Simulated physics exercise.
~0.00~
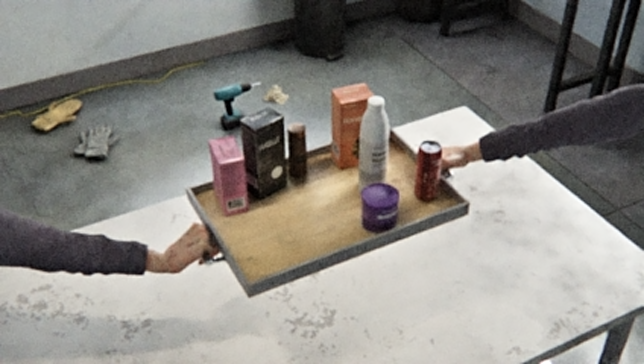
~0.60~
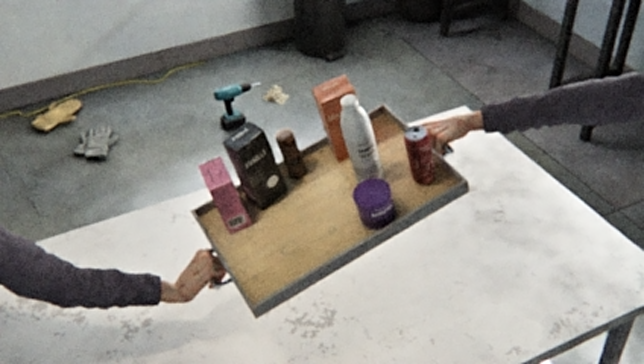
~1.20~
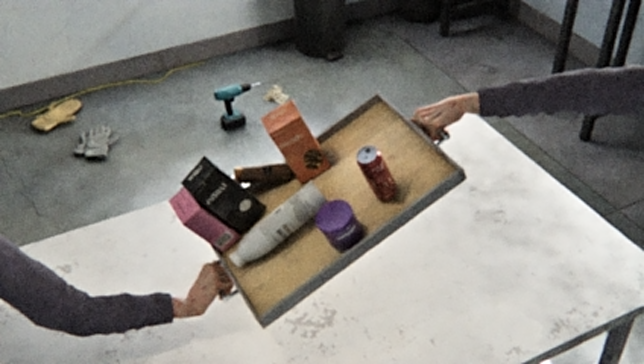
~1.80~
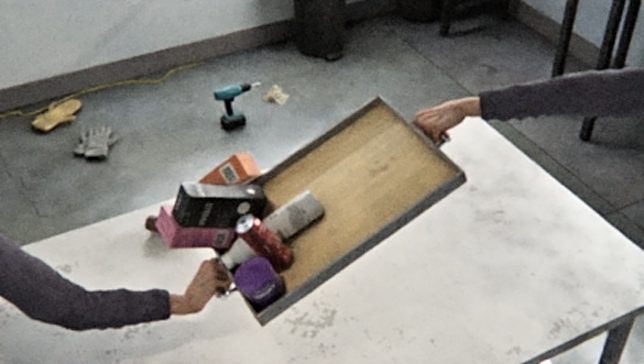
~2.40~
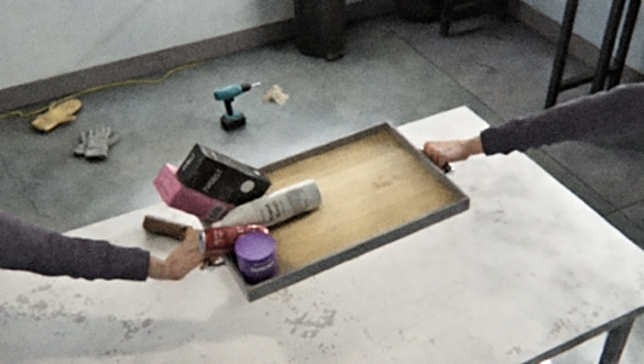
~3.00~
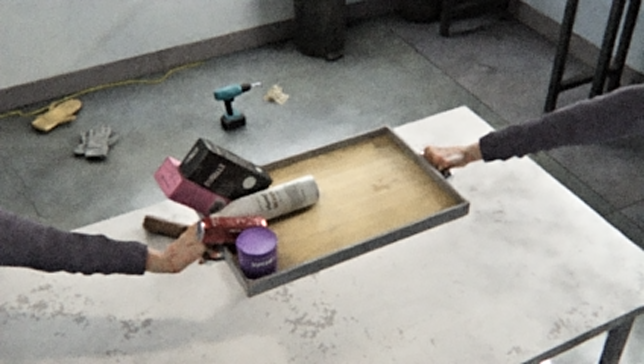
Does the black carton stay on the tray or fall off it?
The black carton stays on the tray, leaning over among the other things at the left end.
